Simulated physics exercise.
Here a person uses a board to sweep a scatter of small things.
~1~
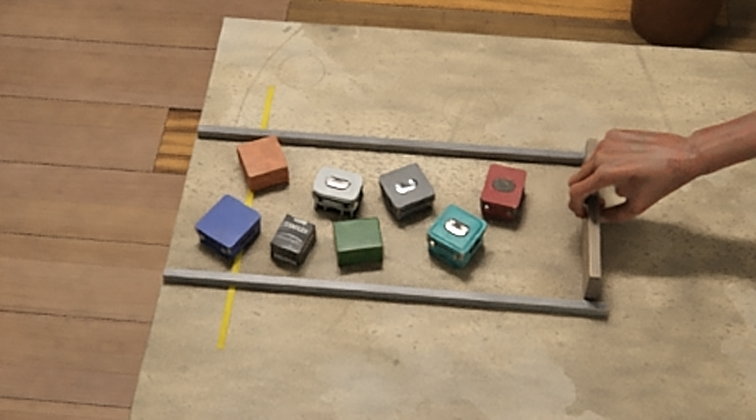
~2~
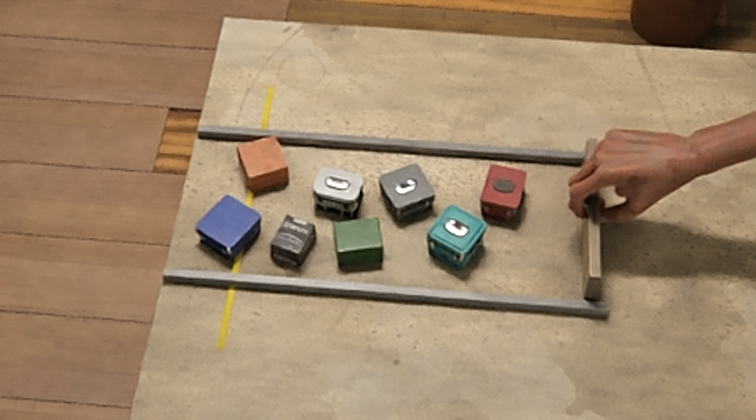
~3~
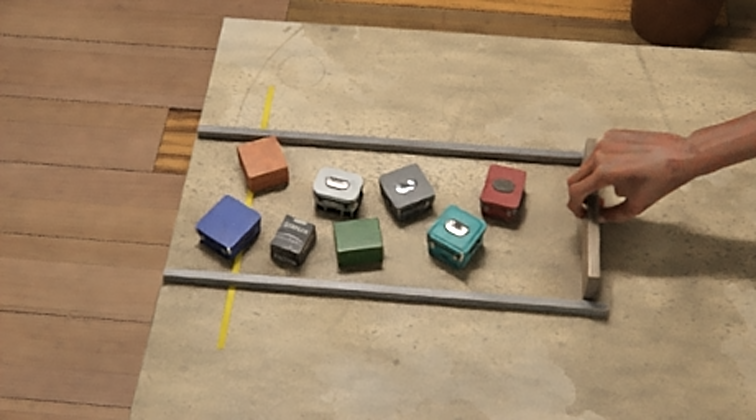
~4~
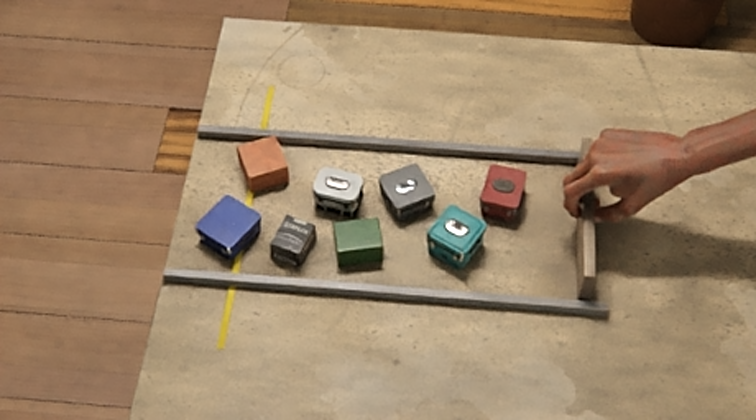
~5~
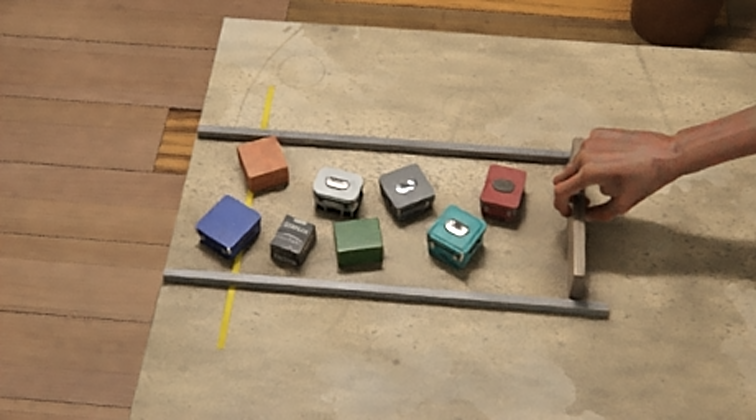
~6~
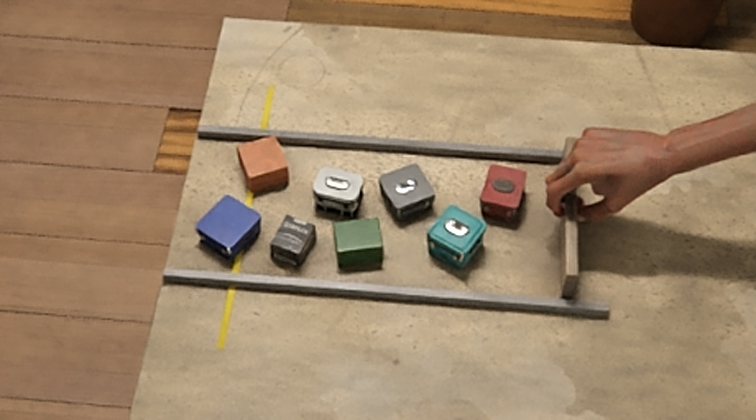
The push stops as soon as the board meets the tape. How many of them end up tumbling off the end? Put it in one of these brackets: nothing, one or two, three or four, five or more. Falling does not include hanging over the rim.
Dropped off the end are no fewer than three and no more than four.
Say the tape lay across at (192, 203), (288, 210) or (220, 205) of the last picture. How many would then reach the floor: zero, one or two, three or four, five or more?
One after another: Five or more; 1 or 2; five or more.
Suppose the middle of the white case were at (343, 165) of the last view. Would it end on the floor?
It keeps its place.
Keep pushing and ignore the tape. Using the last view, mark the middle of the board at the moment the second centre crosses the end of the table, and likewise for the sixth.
At (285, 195) for the second, at (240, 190) for the sixth.
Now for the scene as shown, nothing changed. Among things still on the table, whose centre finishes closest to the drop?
I'd say the green block.
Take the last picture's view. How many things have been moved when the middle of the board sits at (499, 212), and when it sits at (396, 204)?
That gives 1 for the first and 6 for the second.
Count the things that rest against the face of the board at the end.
The count in contact is 2.
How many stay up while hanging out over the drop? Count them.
2 in all.
A little later, none off yet; blue case at rest near (230, 228); orange block at rest near (263, 164); black box at rest near (293, 240).
When it is over, the number that fall off is three or four; down, white case, black box, orange block and blue case.
